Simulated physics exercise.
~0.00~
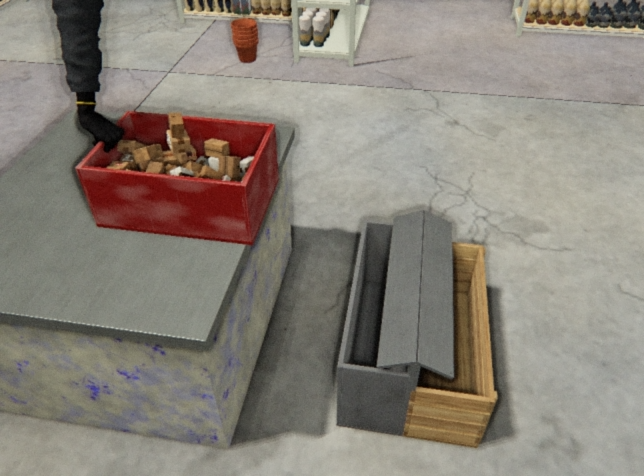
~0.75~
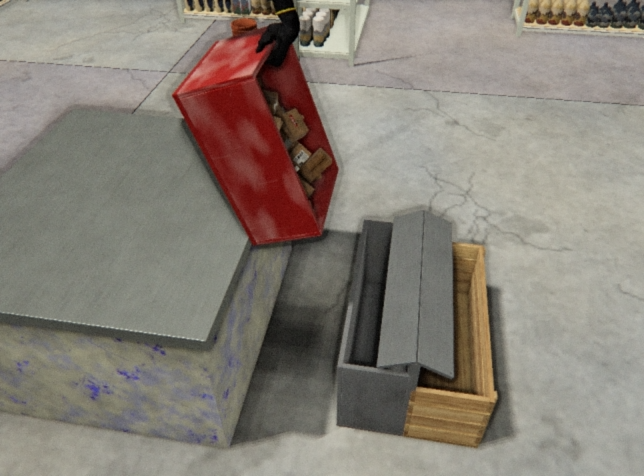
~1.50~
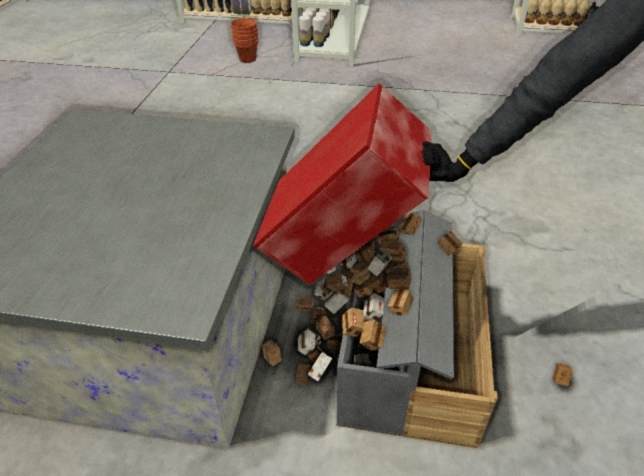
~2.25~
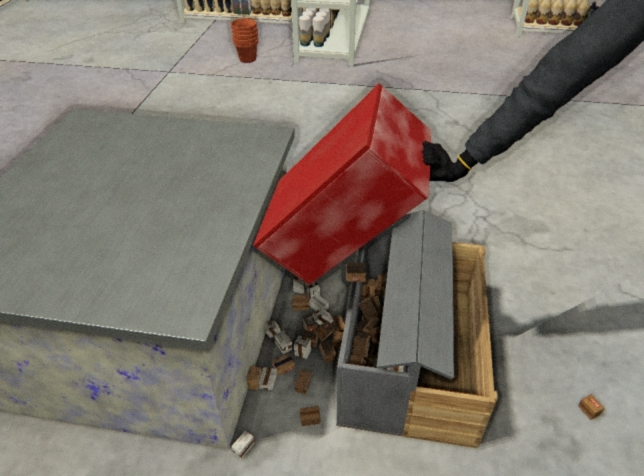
A red crate of small brown and pale parcels is lifted by a gloved hand and tipped over the bench's right edge, spilling them downward; many land in the grey box, others scatter on the floor beside it, and one lies beyond the wooden tub.
